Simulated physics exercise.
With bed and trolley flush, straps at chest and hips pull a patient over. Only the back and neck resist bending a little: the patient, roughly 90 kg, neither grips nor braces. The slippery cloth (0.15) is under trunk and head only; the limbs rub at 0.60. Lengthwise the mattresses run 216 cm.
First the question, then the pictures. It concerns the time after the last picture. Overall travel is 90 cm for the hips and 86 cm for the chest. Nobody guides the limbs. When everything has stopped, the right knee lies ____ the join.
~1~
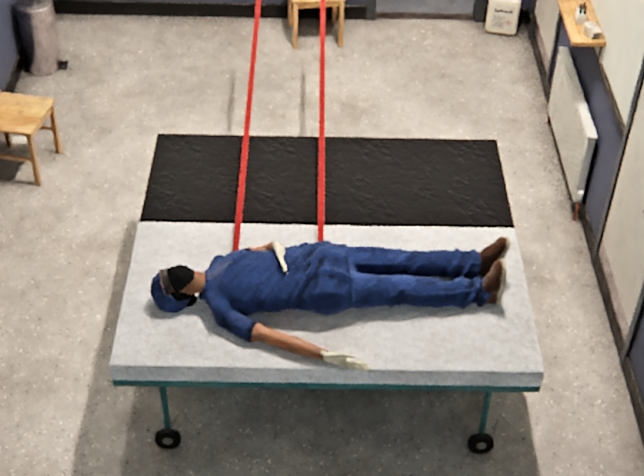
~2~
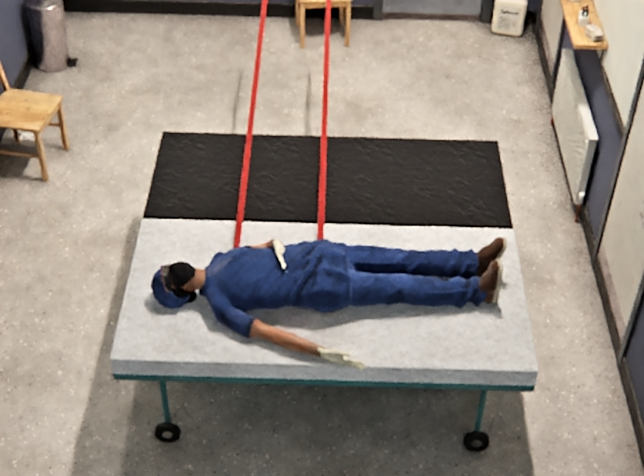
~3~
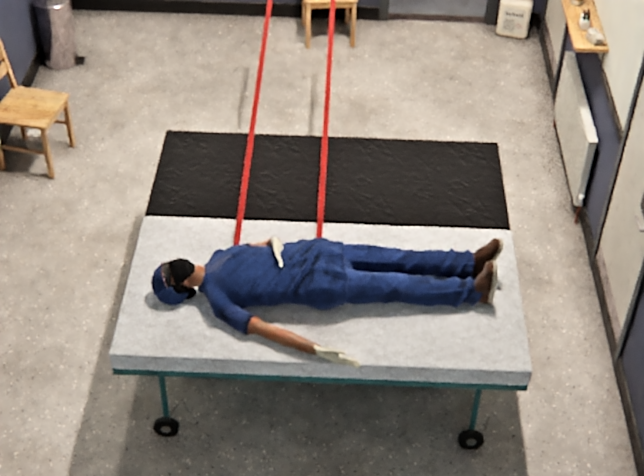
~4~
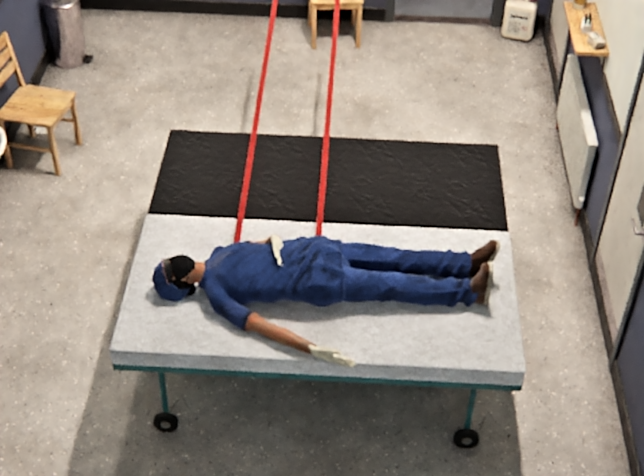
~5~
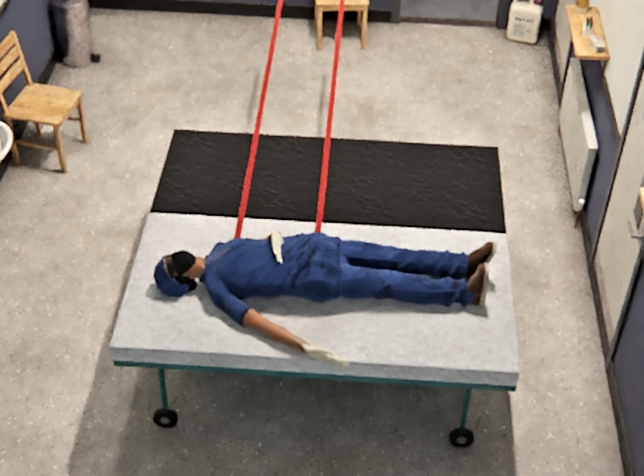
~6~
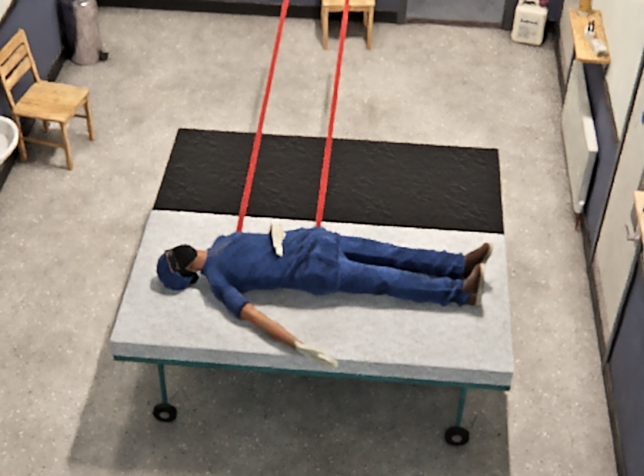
Before.
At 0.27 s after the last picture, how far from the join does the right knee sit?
About 54 cm short of it.
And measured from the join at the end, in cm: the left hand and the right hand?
Left hand 68 past, right hand 64 short.
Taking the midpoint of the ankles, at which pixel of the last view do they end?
I'd put it at roughly (434, 239).
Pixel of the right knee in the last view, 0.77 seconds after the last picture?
Around (385, 257).
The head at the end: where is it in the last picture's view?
End position: Roughly (201, 183) in the last view.
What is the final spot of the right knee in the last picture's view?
(372, 222).
Then, 0.27 s after the last picture the right knee is 54 cm short of the join, near (391, 276) in the last picture's view; the right hand 112 cm short of the join.
Then, 0.77 s after the last picture the right knee is 38 cm short of the join, near (385, 257) in the last picture's view; the right hand 99 cm short of the join.
Then, 1.27 s after the last picture the right knee is 21 cm short of the join, near (376, 236) in the last picture's view.
When all is still, head crosses the join; left hand crosses the join; right hand stops short of the join; left ankle crosses the join; right ankle stops short of the join; right knee stops short of the join.
